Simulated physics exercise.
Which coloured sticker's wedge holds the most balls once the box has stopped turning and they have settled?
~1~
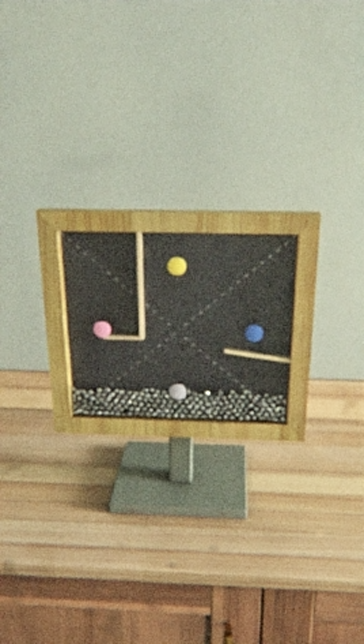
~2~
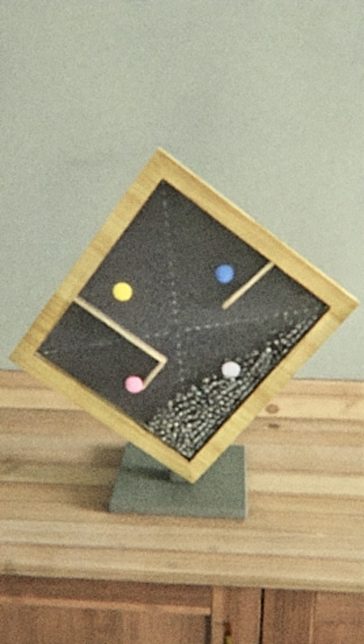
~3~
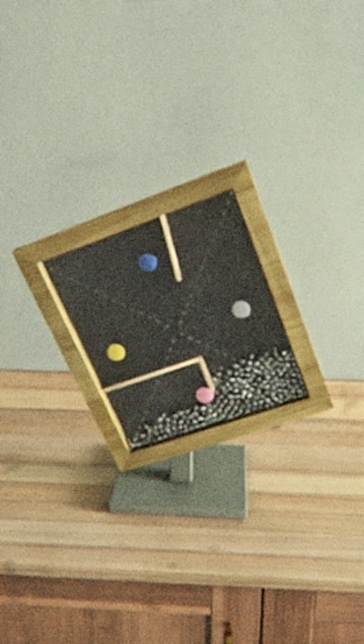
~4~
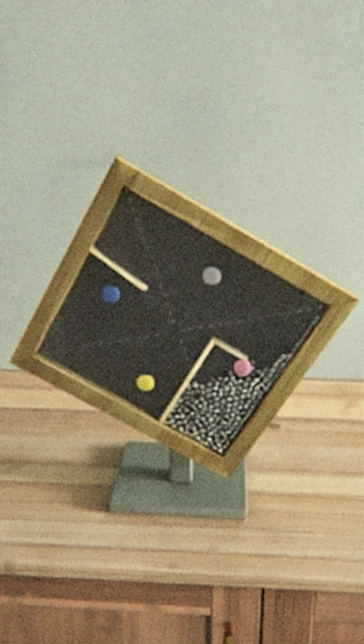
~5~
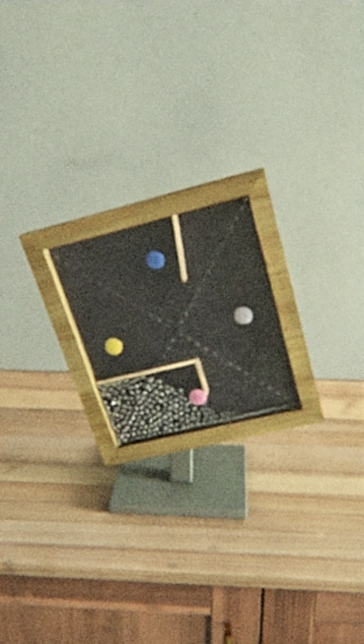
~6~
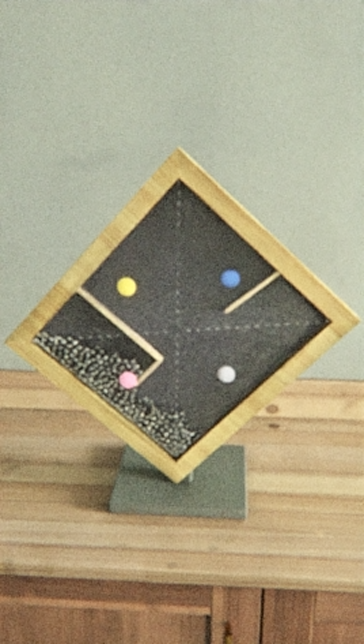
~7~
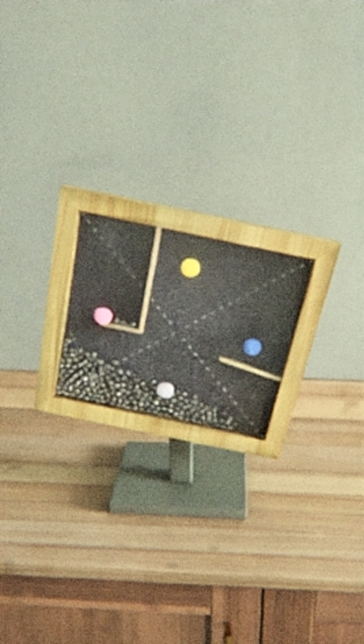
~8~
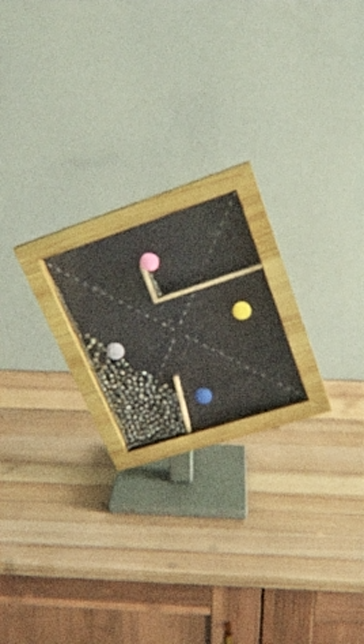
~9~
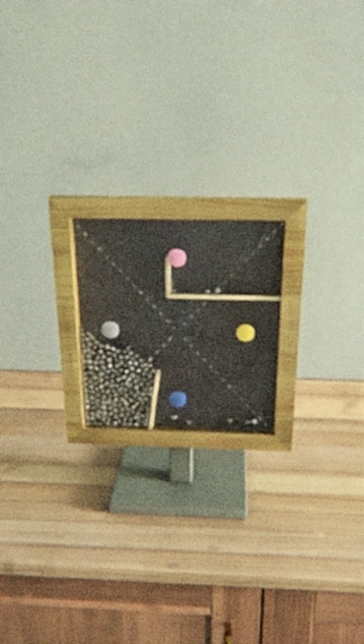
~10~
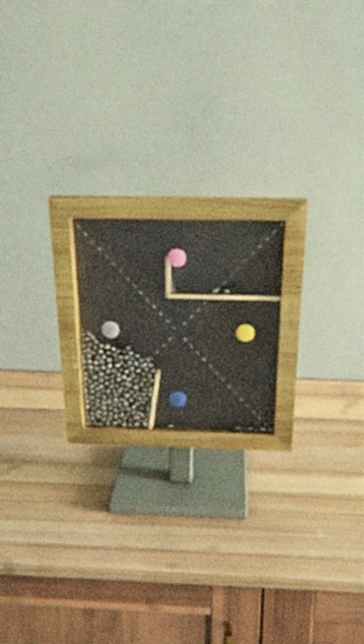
The grey wedge, on the left side, holds the most balls. The blue wedge at the bottom holds somewhat fewer.
